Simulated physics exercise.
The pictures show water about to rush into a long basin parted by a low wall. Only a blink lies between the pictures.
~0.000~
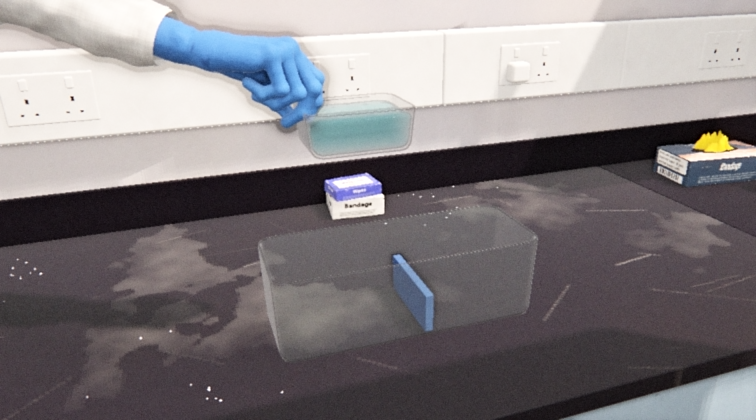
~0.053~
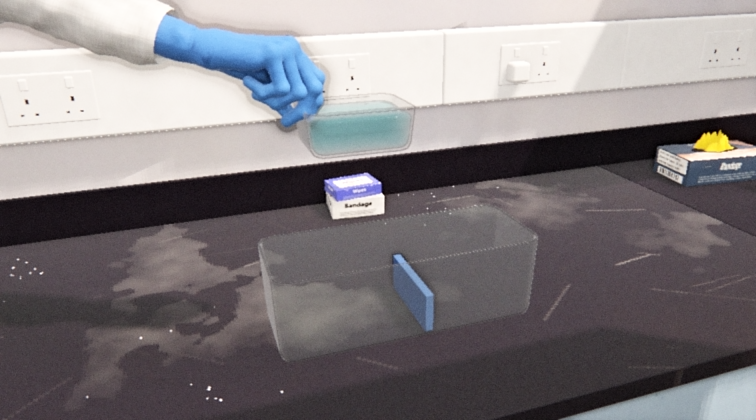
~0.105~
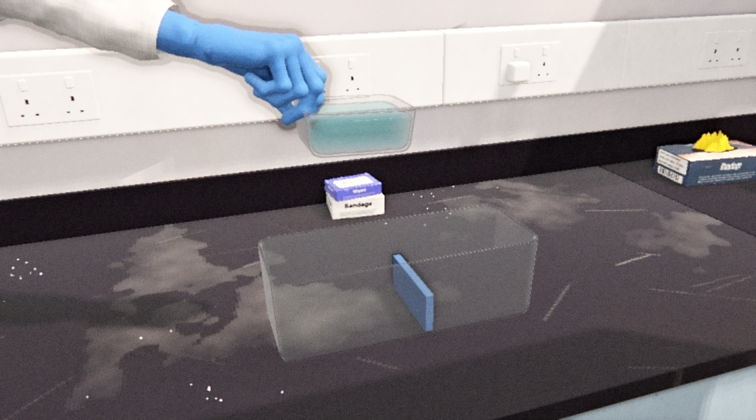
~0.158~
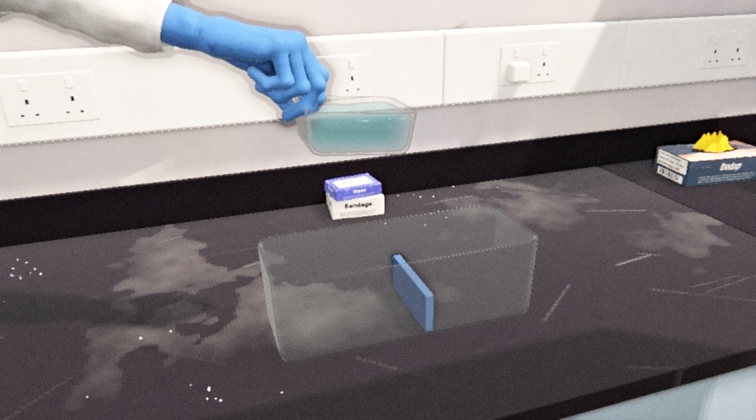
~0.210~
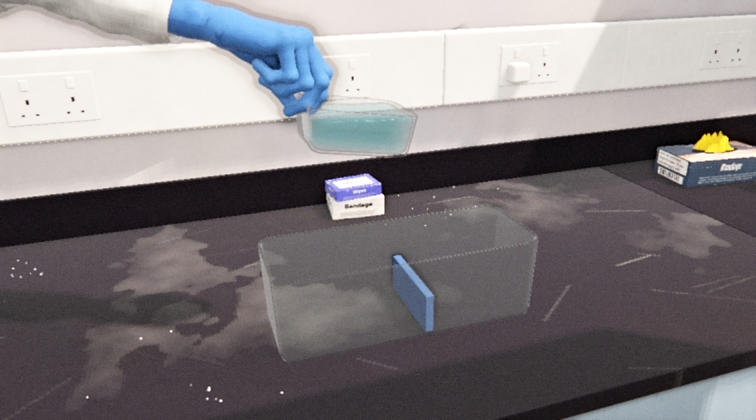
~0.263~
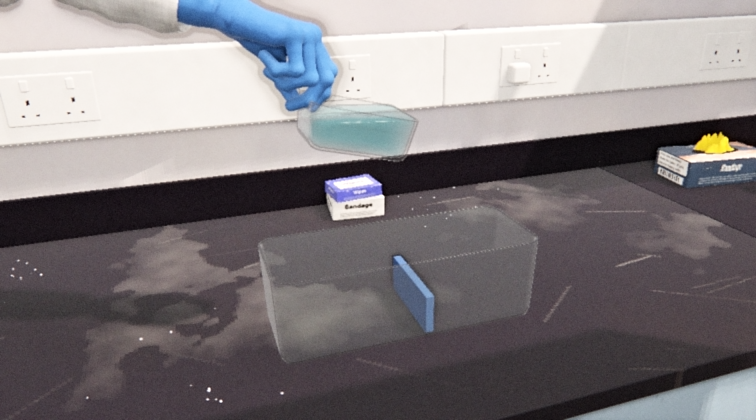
Blue-gloved hand holding a small clear container of blue-green liquid, slowly tilting it rightward above a long clear basin with a blue divider.
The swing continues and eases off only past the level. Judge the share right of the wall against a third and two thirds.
The share right of the wall is over two thirds.
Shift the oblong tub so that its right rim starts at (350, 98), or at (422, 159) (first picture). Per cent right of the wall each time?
About 40 and 90 per cent.
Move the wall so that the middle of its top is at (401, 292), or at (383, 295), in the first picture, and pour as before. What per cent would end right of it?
The first gives 80 %, the second 90 %.
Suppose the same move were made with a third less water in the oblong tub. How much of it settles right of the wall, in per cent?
Near 75 %.
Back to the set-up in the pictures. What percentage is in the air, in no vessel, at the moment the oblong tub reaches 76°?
Roughly 45 in a hundred.
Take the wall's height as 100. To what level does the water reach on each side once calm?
The left part 0 per cent, the right part 40.
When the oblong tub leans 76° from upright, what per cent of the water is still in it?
Some 20 per cent.
A moment on, the oblong tub is tipped on its side and 18 per cent is still to pour, 0 is left of the wall and 36 right of it.
Next, the oblong tub is tipped right over and 1 per cent is still to pour, 11 is left of the wall and 82 right of it.
Then the oblong tub is tipped right over and 0 per cent is still to pour, 15 is left of the wall and 83 right of it.
Later the oblong tub is tipped right over and 0 per cent is still to pour, 15 is left of the wall and 83 right of it.
At rest 15 per cent lies left of the wall, 83 right of it and 2 outside.
